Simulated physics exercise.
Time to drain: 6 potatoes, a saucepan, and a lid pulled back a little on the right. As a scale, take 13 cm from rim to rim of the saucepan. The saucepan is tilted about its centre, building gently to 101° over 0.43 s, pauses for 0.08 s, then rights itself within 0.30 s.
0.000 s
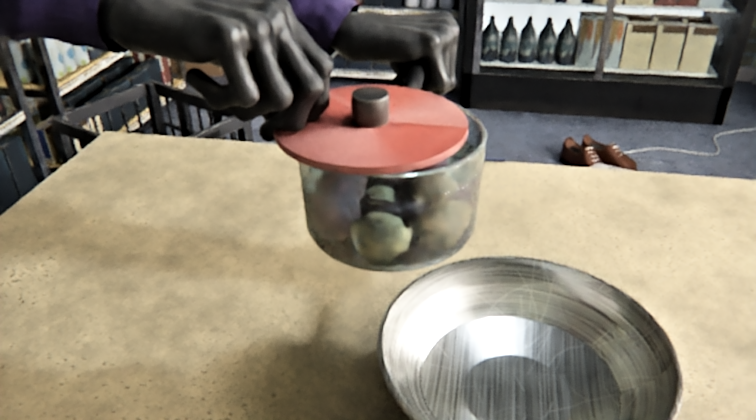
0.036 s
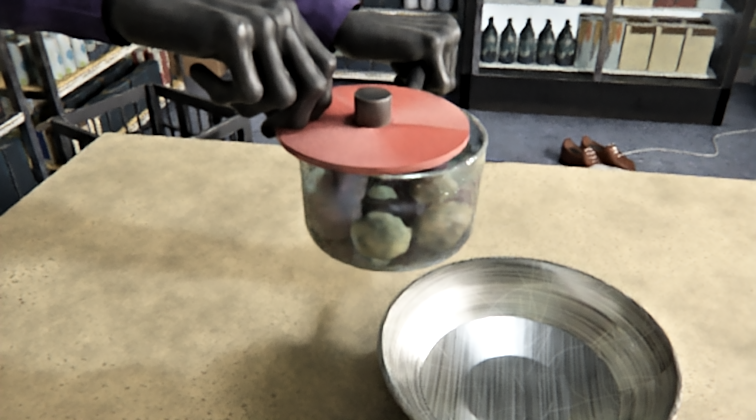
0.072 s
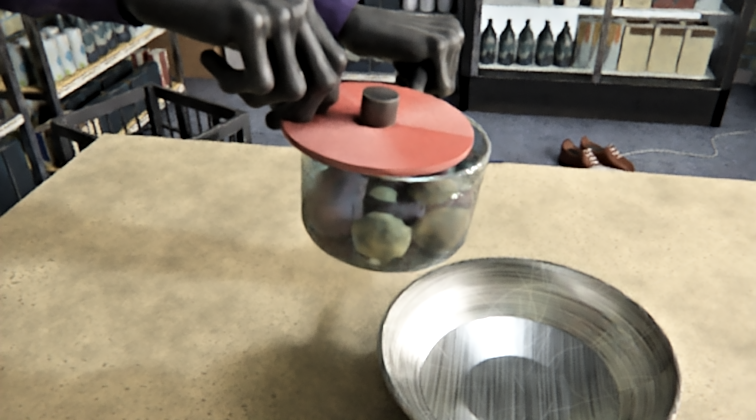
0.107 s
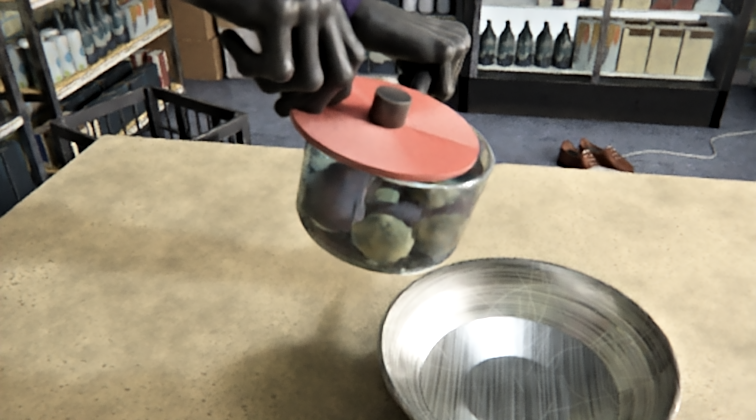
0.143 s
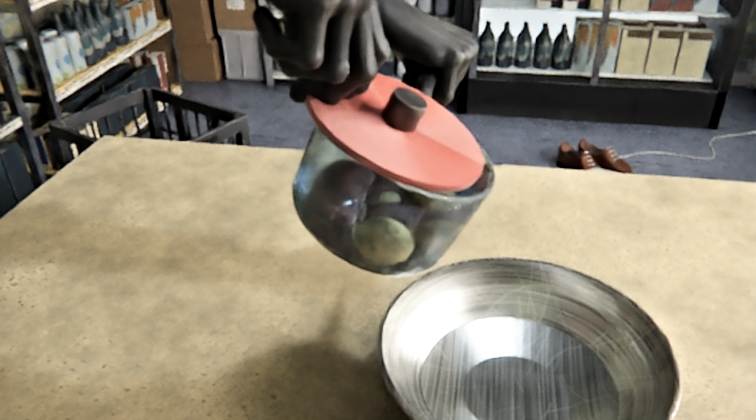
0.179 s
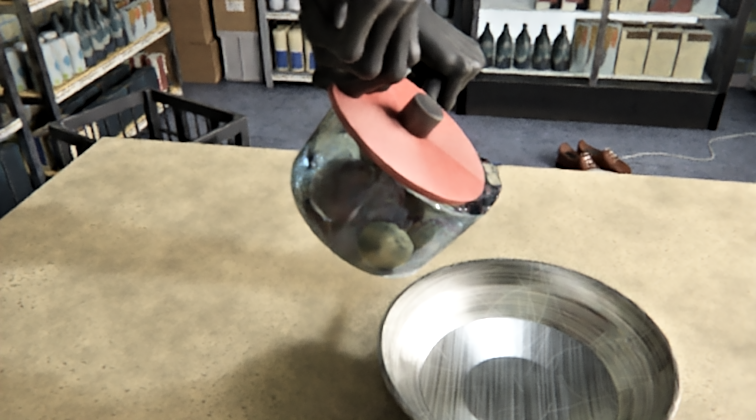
The clip shows dark hands holding a red lid on a glass saucepan of roundish objects above a wide metal bowl on a table, then tilting the pan and lid steadily to the right, toward the bowl's side.
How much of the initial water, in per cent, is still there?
Some 37 percent remains.
By 0.34 s the tilt is 91° and 77 per cent of the water is still in the saucepan.
By 0.46 s the tilt is 101° and 60 per cent of the water is still in the saucepan.
By 0.58 s the tilt is 86° and 44 per cent of the water is still in the saucepan.
By 0.72 s the tilt is 21° and 37 per cent of the water is still in the saucepan.
At rest 37 per cent of the water is still in the saucepan.
